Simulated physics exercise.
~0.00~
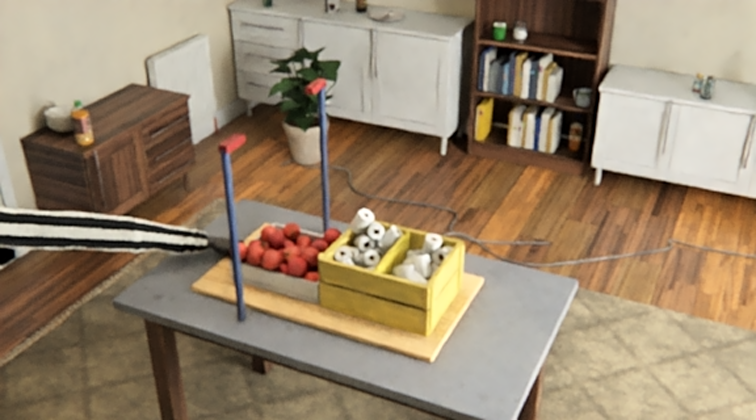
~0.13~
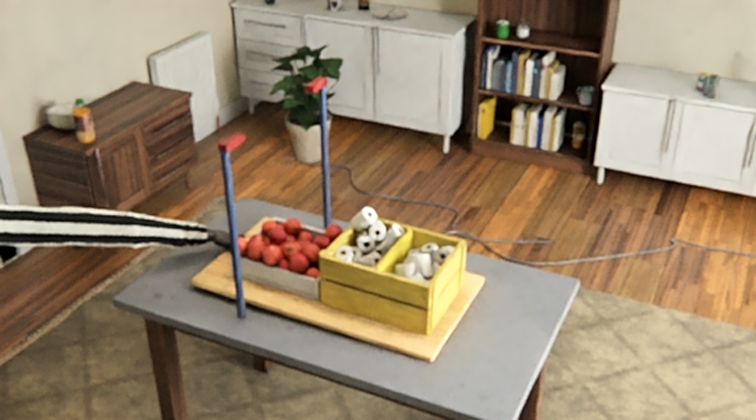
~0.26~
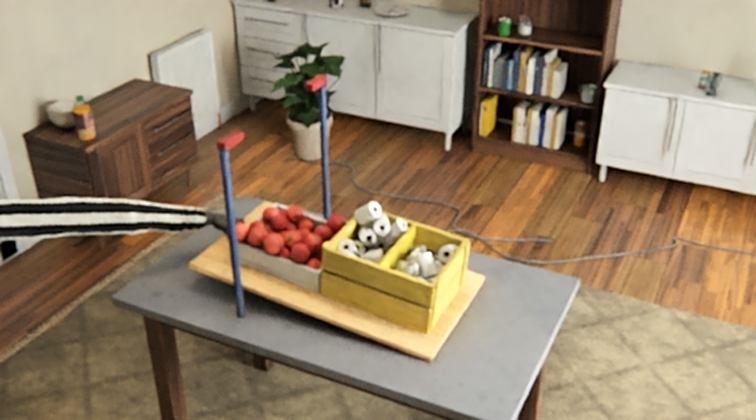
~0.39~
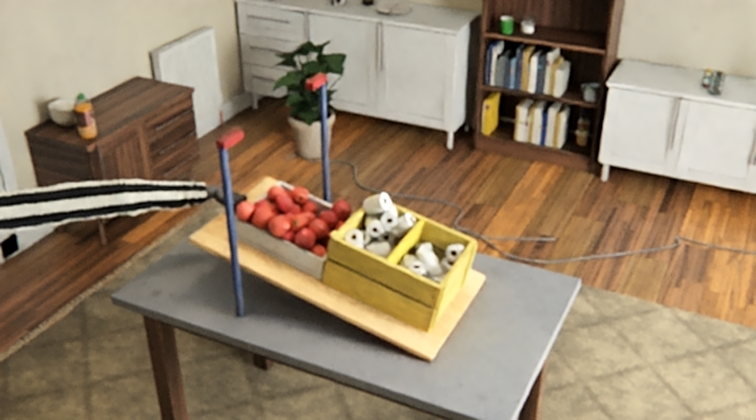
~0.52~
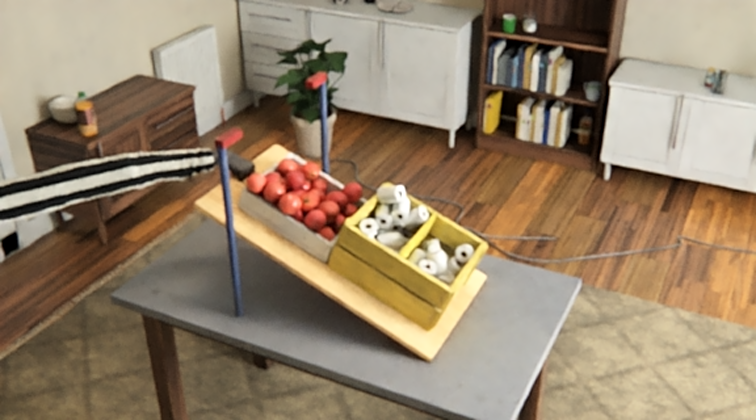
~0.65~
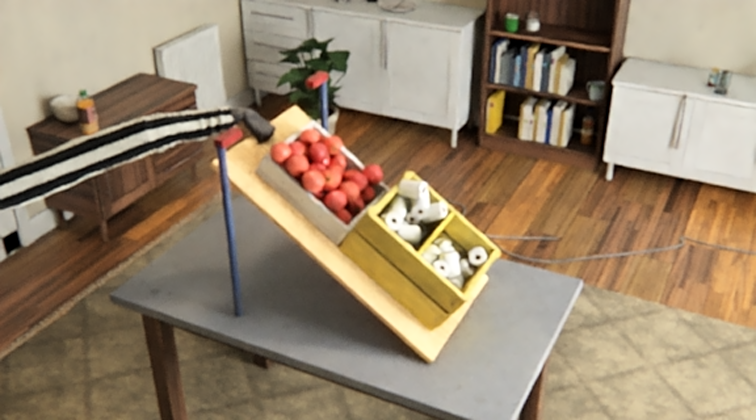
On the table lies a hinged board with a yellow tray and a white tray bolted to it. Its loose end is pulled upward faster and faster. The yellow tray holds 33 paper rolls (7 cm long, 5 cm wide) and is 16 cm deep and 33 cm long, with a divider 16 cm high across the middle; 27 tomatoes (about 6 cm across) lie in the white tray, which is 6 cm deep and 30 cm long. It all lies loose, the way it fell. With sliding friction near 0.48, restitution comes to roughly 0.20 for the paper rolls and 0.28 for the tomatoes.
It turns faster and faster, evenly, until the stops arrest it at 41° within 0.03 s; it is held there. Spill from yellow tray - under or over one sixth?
A share lower than a sixth ends up outside.
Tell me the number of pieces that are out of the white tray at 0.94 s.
About: White tray 1.
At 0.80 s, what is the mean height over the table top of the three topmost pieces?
Mean height: Some 56 cm.
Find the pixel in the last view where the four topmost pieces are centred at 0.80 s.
(335, 133), roughly.
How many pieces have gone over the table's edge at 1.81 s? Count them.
Roughly 8 in all.
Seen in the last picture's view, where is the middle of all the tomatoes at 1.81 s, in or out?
Centre: Around (383, 193) px.
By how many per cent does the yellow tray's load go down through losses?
Roughly 5 percent.
After 0.70 s, the lift is arrested.
After 0.80 s, tilt 41°; the yellow tray has all 33 and the white tray has all 27.
After 0.94 s, tilt 41°; the yellow tray has all 33 and the white tray is down by 1 of 27.
After 1.20 s, tilt 41°; the yellow tray is down by 1 of 33 and the white tray is down by 9 of 27.
When it is over (at 1.81 s), the yellow tray is down by 1 of 33 and the white tray is down by 10 of 27. Asked share, 1 of 33, 3 per cent.
